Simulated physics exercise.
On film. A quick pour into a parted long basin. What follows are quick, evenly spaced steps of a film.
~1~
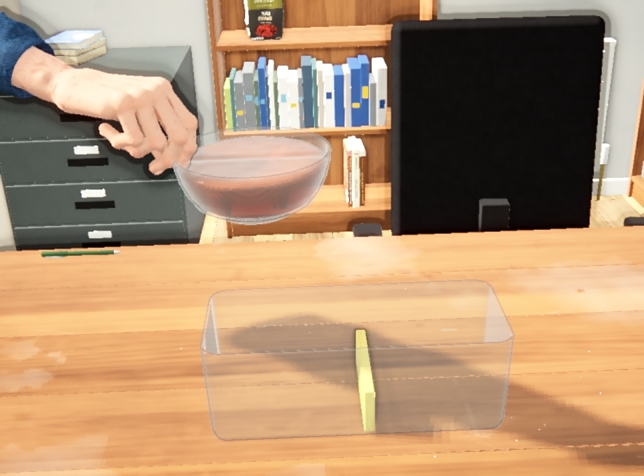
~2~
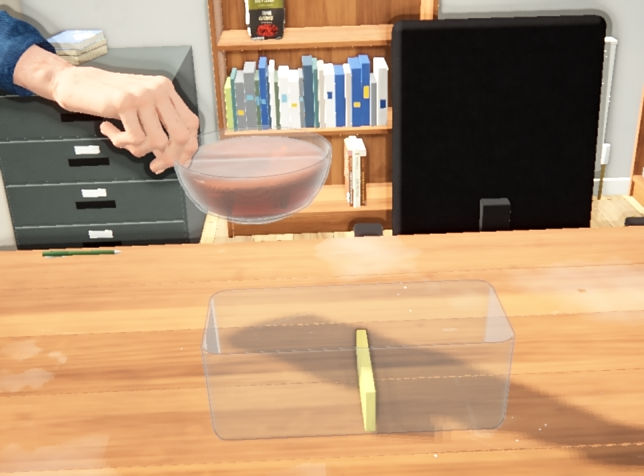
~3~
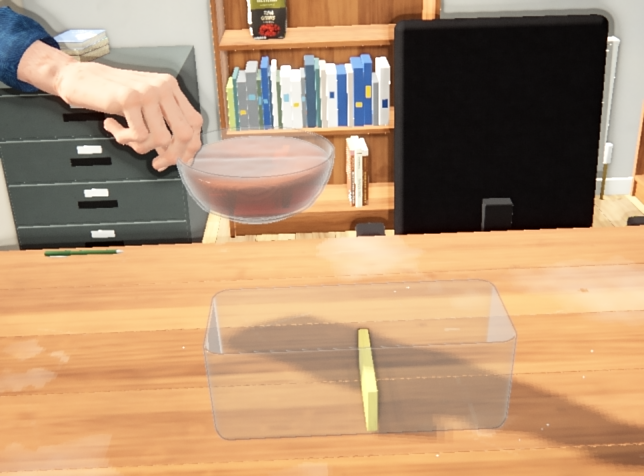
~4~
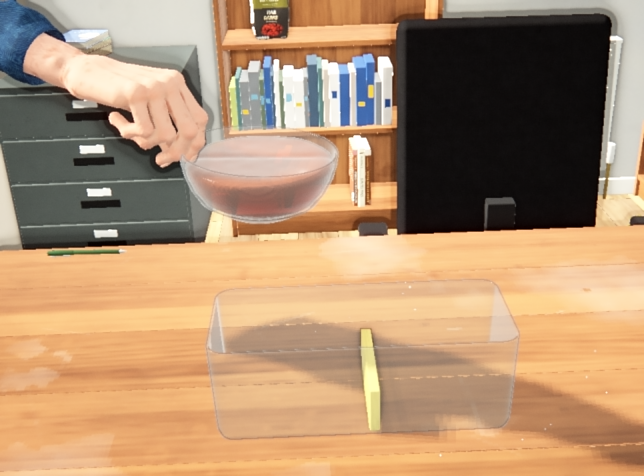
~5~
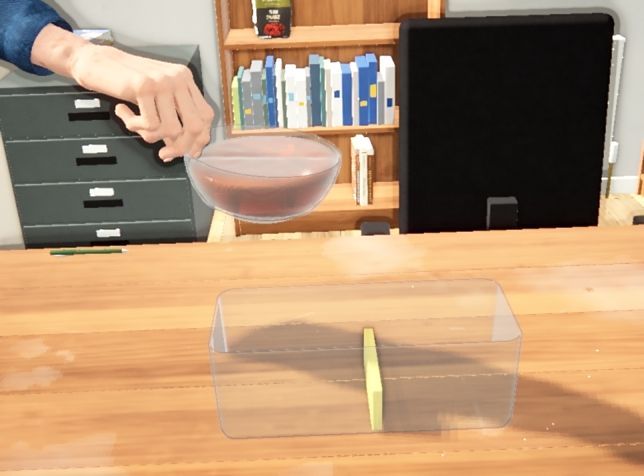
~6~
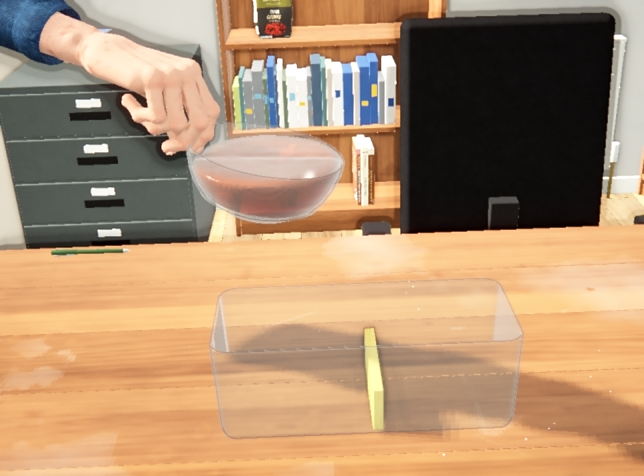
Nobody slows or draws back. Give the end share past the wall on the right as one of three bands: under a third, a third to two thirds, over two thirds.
The end share is over two thirds.
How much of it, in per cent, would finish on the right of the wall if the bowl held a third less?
Something like 70 per cent, give or take.
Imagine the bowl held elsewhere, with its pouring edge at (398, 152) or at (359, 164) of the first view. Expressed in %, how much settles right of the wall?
First try: About 90 %; second try: About 90 %.
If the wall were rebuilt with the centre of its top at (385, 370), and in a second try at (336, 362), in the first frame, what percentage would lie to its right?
Note: Roughly 65 % in case one, 90 % in case two.
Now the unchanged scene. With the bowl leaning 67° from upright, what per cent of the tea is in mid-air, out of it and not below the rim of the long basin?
It's close to 40 per cent.
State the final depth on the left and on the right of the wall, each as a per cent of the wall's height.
Left 10 per cent, right 60.
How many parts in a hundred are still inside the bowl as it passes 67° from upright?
Around 30 in a hundred.
A moment on, the bowl is tipped part way and 32 per cent is still to pour, 2 is left of the wall and 25 right of it.
Next, the bowl is tipped right over and 0 per cent is still to pour, 16 is left of the wall and 78 right of it.
Then the bowl is tipped right over and 0 per cent is still to pour, 20 is left of the wall and 78 right of it.
Later the bowl is tipped right over and 0 per cent is still to pour, 20 is left of the wall and 78 right of it.
In the end 20 per cent lies left of the wall, 78 right of it and 1 outside.
